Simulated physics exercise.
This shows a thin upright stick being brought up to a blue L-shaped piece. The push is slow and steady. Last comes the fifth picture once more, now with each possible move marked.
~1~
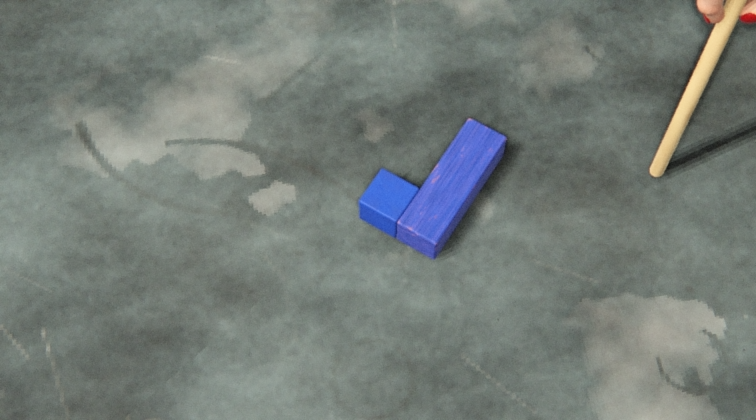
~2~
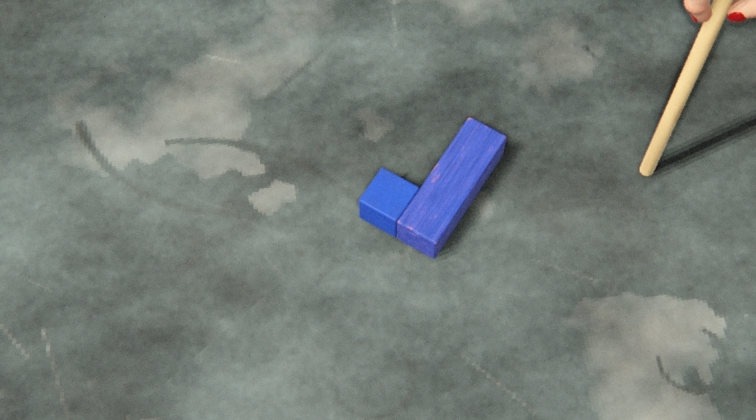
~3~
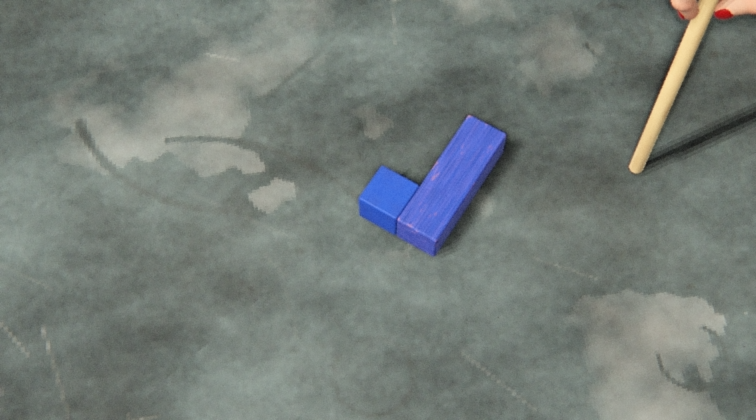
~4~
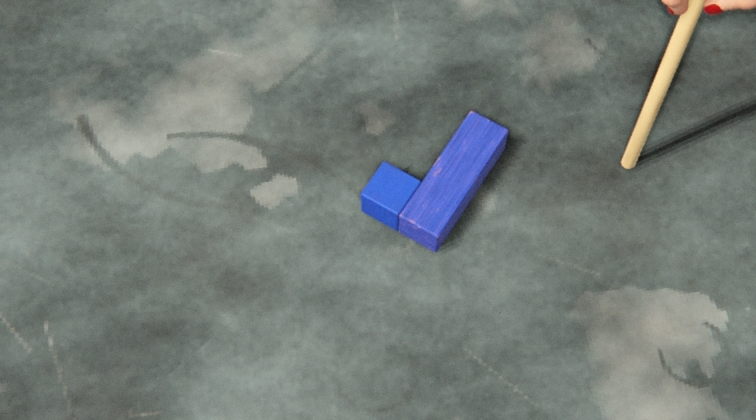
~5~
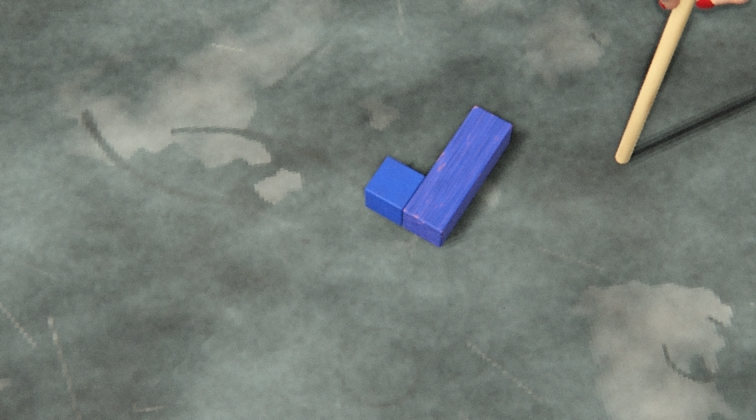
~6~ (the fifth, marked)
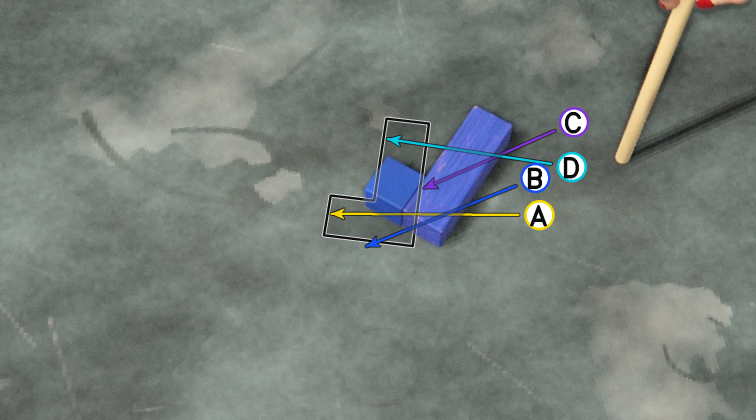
A hand moves a thin wooden stick slowly left near a blue L-shaped piece.
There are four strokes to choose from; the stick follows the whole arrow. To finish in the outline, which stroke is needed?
Choose stroke C.
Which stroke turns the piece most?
D.
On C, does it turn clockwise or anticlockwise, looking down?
Anticlockwise.
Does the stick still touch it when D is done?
Yes.
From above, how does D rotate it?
It turns anticlockwise.
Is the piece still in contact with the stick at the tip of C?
Yes.
On the marked copy, A from (518, 215) to (331, 214); B from (516, 186) to (366, 246); C from (555, 131) to (424, 188); D from (551, 164) to (388, 139).
Taking C. A third of the way, foot of the stick (508, 152), piece (458, 165).
Two thirds of the way, foot of the stick (459, 174), piece (431, 158).
When it is over, foot of the stick (424, 189), piece (396, 164); it fills the outline.
As for the rest, A leaves the piece out of the outline, at (419, 152); B leaves the piece out of the outline, at (429, 161); D leaves the piece out of the outline, at (382, 155).
